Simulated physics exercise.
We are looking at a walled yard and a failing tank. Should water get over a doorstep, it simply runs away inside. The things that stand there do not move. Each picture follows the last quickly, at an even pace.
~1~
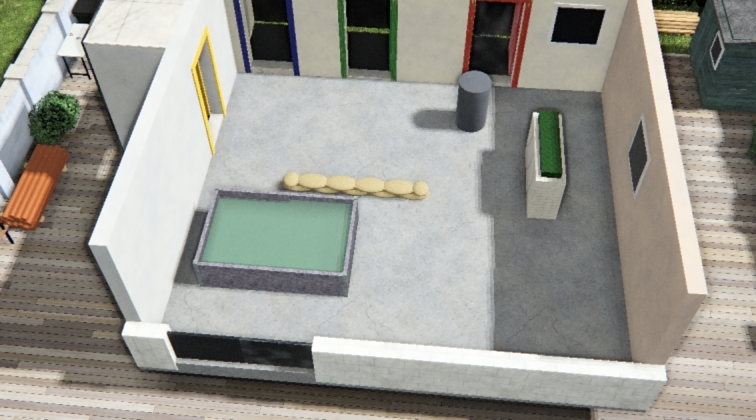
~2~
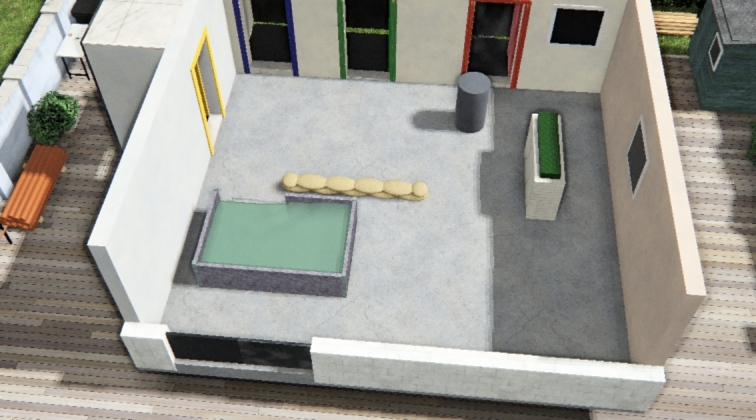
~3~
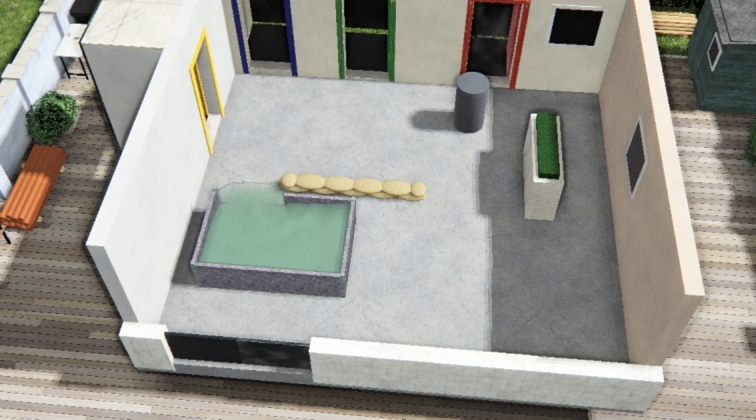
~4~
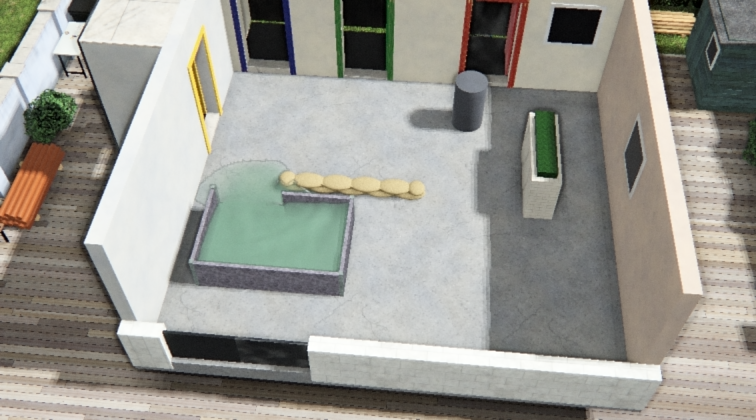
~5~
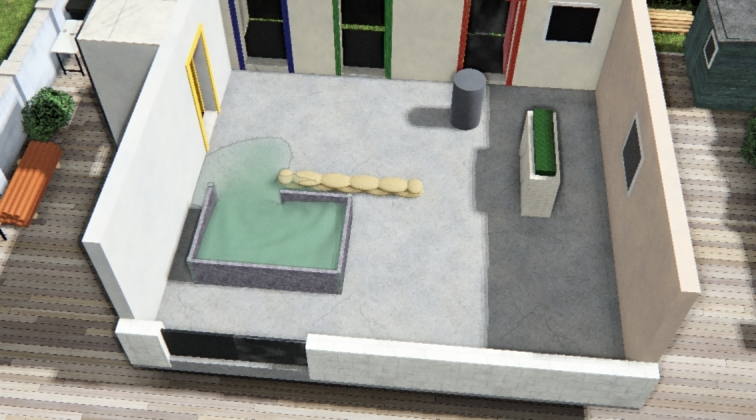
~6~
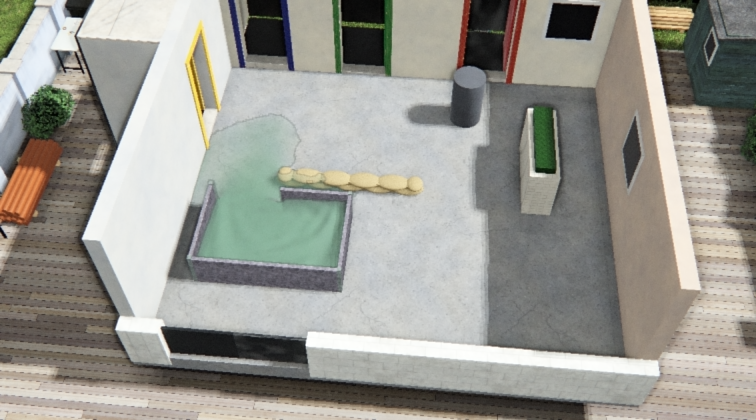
Greenish water sat still in a rectangular tank inside a walled yard, then poured through a gap in the tank's far side and spread across the gray floor, past the left end of the sandbags.
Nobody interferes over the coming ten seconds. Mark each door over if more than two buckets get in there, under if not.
Yellow door - over; red door - under; green door - over; blue door - over.
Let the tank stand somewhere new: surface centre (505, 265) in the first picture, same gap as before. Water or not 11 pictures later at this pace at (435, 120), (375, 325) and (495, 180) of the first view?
Spot one is touched, spot two is not touched, spot three is touched.
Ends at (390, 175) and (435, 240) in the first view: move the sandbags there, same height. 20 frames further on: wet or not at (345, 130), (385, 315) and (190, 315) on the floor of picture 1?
First spot inundated, second spared, third spared.
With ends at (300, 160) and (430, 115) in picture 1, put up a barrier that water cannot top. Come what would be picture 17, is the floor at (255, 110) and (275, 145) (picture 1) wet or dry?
Taking the points in order, the first is inundated and the second is inundated.
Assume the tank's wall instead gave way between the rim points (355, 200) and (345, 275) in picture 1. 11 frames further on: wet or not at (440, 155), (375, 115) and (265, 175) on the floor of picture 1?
The first spot is spared, the second spared and the third spared.
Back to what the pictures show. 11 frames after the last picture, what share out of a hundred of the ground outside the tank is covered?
Around 25 percent, give or take.
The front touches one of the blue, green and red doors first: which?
Call: The one in blue.
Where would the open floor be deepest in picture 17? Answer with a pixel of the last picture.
I'd point to (231, 71).
A moment on, water covers 20 % of the floor; the yellow door wet at the sill, nothing in, the red door not reached, the green door not reached, the blue door wet at the sill, nothing in.
Next, water covers 25 % of the floor; the yellow door under two buckets in, the red door not reached, the green door wet at the sill, nothing in, the blue door over two buckets in.
Then, water covers 30 % of the floor; the yellow door over two buckets in, the red door not reached, the green door under two buckets in, the blue door far over two buckets in.
Later, water covers 55 % of the floor; the yellow door over two buckets in, the red door wet at the sill, nothing in, the green door over two buckets in, the blue door far over two buckets in.
In the end, water covers 85 % of the floor; the yellow door over two buckets in, the red door wet at the sill, nothing in, the green door over two buckets in, the blue door far over two buckets in.
